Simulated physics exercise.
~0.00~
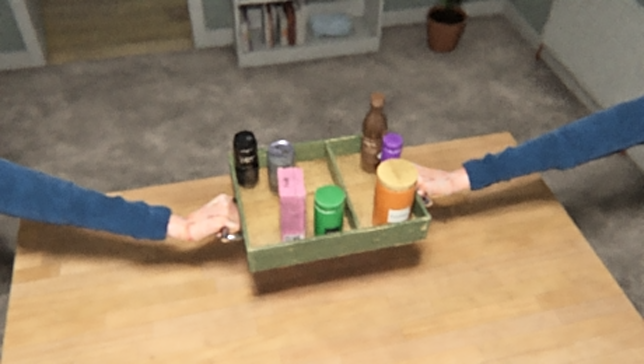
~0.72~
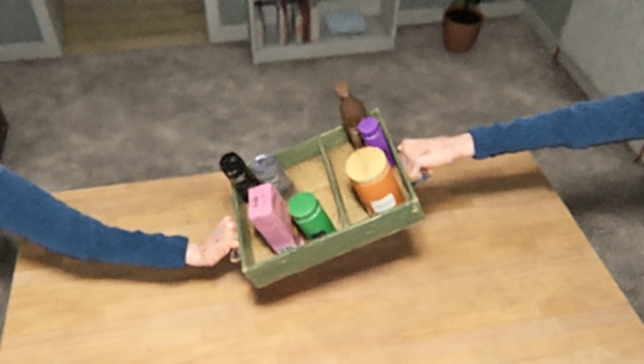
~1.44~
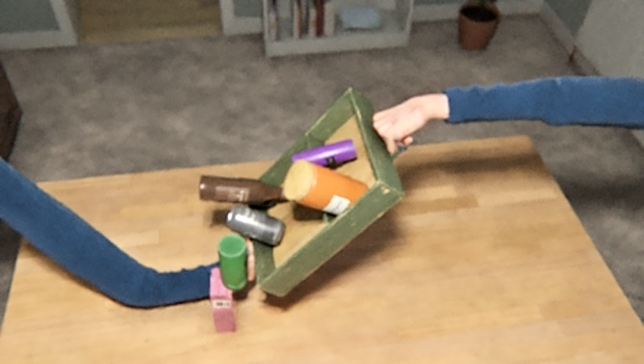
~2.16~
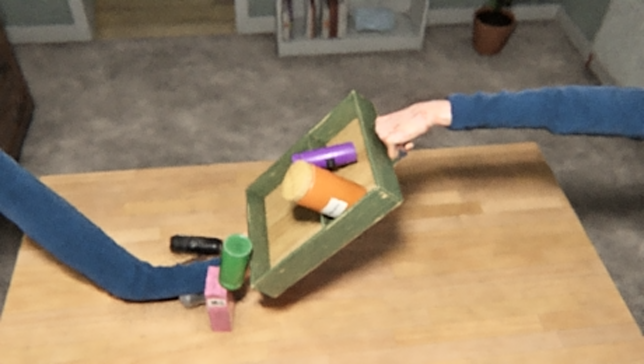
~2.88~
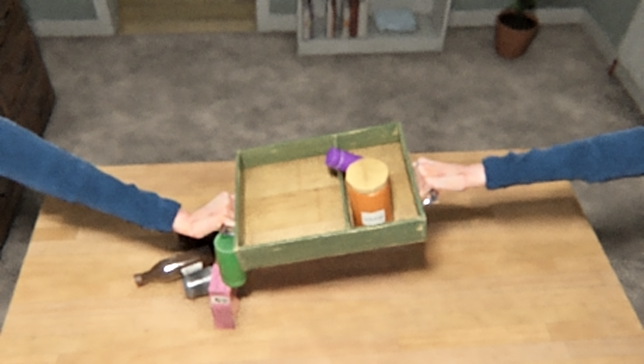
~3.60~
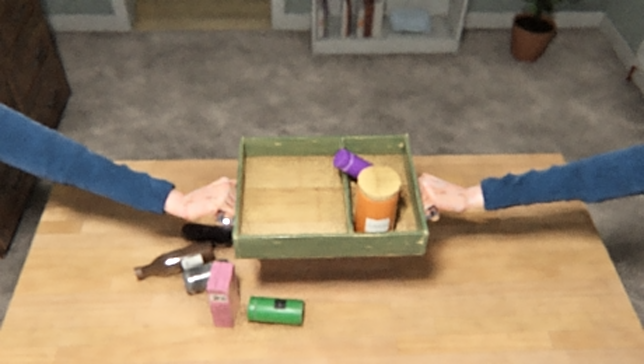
Green crate held by two hands tipping steeply left, spilling five containers onto the table, then levelling with two still inside.
